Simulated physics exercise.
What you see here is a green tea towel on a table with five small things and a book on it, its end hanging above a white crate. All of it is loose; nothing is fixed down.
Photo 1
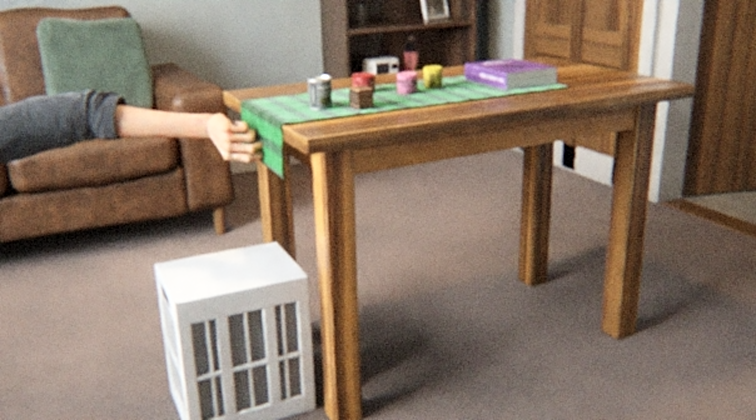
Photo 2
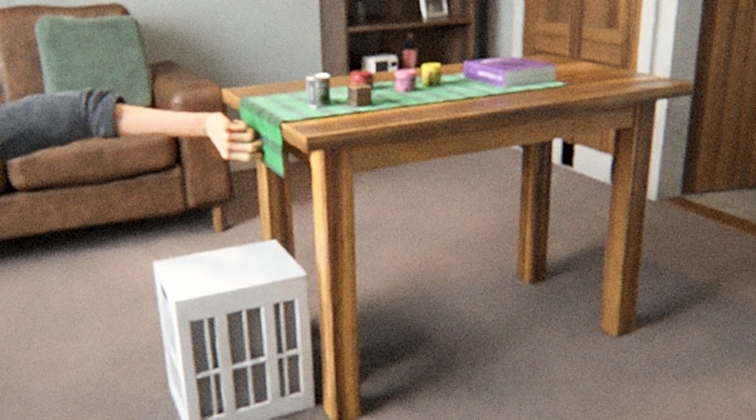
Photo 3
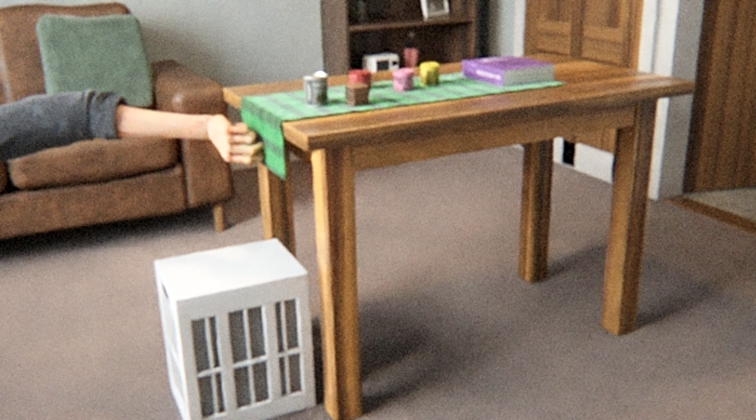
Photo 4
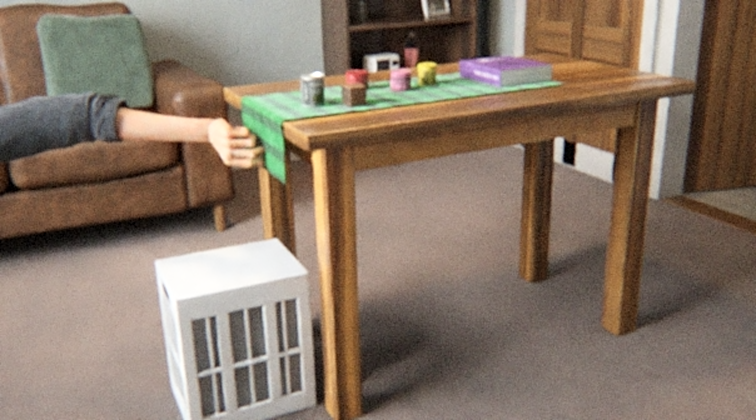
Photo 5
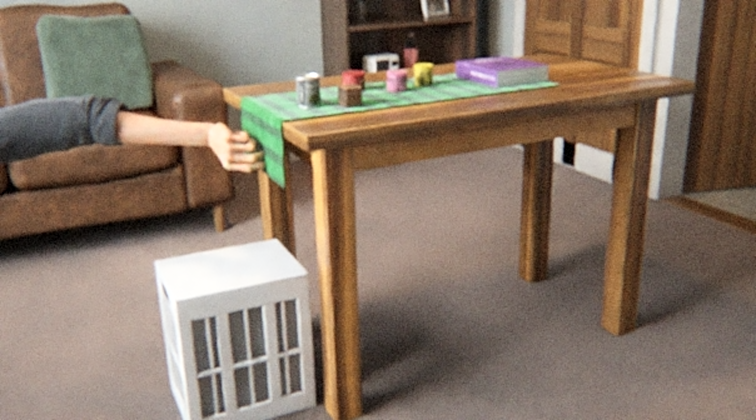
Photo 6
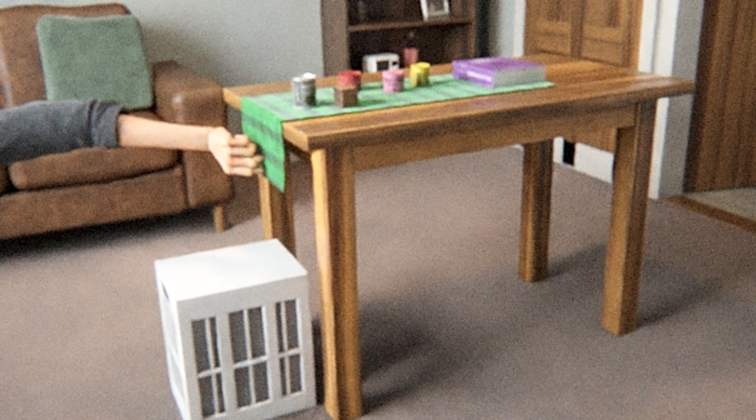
A hand slowly pulls a green cloth leftward, carrying small pots and a purple book along.
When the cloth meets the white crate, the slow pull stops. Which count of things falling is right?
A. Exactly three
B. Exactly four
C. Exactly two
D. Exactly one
Answer: C.
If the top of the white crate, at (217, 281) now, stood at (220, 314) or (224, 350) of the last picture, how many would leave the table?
First case 3, second case 4.
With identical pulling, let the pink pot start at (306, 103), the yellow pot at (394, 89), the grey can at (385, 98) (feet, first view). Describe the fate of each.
The pink pot goes over, the yellow pot does not fall, the grey can stays on.
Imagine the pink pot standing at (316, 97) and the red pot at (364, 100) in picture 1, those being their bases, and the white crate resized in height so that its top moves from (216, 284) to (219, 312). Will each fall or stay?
Pink pot is gone, red pot is gone.
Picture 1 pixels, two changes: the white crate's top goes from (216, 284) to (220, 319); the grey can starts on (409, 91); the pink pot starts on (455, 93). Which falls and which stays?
The grey can stays put, the pink pot stays put.
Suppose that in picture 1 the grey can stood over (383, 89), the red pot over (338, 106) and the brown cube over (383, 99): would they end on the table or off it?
The grey can holds on, the red pot comes down, the brown cube keeps its place on top.
A little later, hem near (266, 210); all still up.
Next, hem on the crate; grey can and brown cube gone.
When it is over, hem on the crate; grey can and brown cube gone. Over the edge go two.
